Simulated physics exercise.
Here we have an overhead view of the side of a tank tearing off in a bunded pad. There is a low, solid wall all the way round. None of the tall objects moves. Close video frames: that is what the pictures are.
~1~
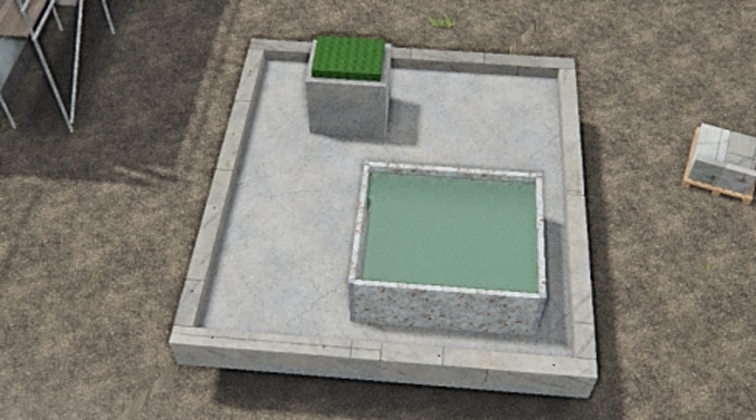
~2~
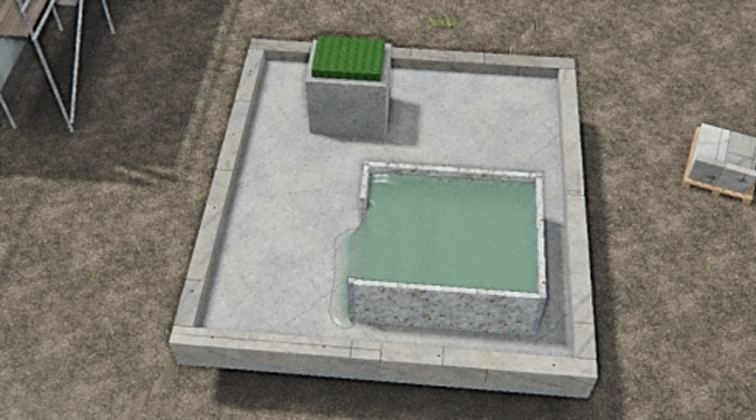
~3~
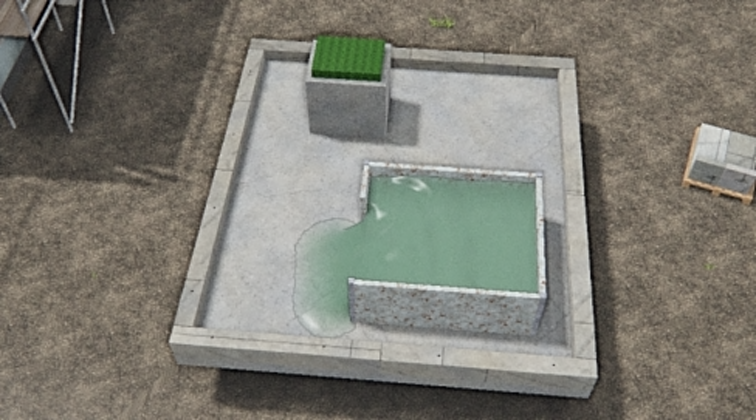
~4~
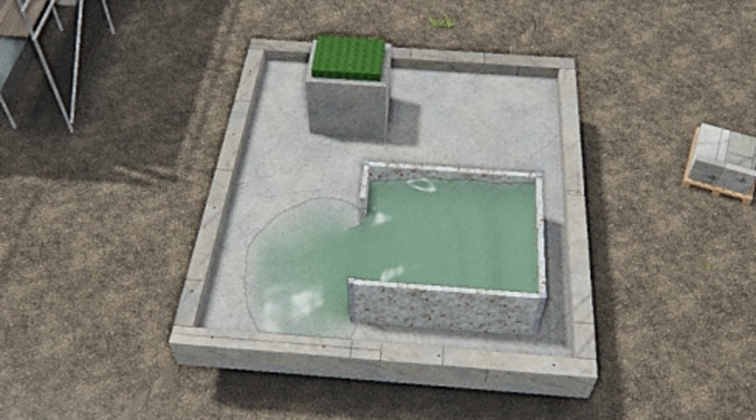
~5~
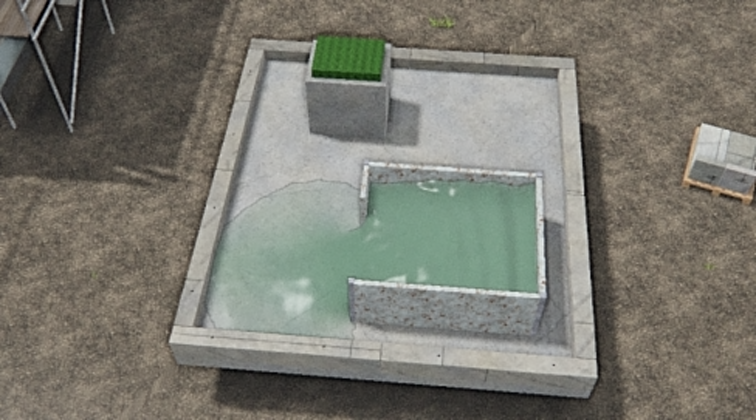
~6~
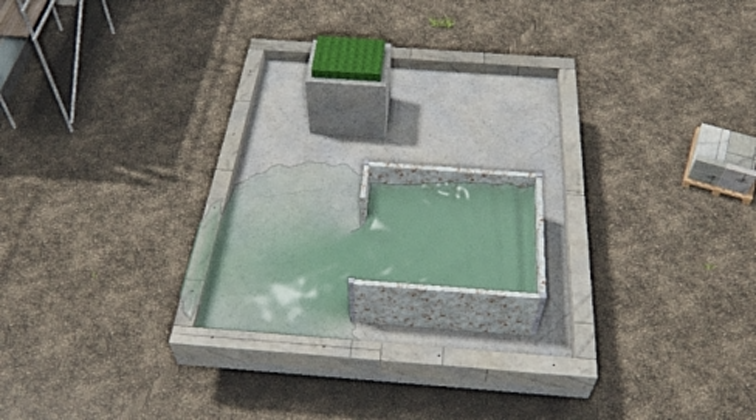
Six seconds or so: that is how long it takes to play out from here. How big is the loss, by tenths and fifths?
The loss rises above twenty percent.
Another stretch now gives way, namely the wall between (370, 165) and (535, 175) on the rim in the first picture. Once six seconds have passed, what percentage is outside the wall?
My estimate is near 22 percent.
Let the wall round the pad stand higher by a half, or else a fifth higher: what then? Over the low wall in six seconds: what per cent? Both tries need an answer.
First try 8 per cent, second try 16 per cent.
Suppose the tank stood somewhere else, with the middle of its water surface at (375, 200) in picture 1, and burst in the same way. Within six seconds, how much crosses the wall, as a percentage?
Observed share: Around 32 %.
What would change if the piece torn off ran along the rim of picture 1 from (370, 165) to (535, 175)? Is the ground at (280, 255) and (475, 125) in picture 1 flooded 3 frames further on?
Taking them as listed, I'd say unwetted and drenched.
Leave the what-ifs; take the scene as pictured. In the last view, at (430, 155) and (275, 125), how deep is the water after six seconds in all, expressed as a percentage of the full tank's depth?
First near 4, then near 25 per cent.
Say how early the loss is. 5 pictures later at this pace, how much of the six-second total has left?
Roughly 15 percent.
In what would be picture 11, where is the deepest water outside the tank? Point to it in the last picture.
Estimated pixel: (204, 309).
A moment on, water covers 25 % of the floor; the low wall has let 1 % over.
Next, water covers 30 % of the floor; the low wall has let 3 % over.
Then, water covers 40 % of the floor; the low wall has let 18 % over.
Later, water covers 65 % of the floor; the low wall has let 24 % over.
In the end, water covers 80 % of the floor; the low wall has let 25 % over.
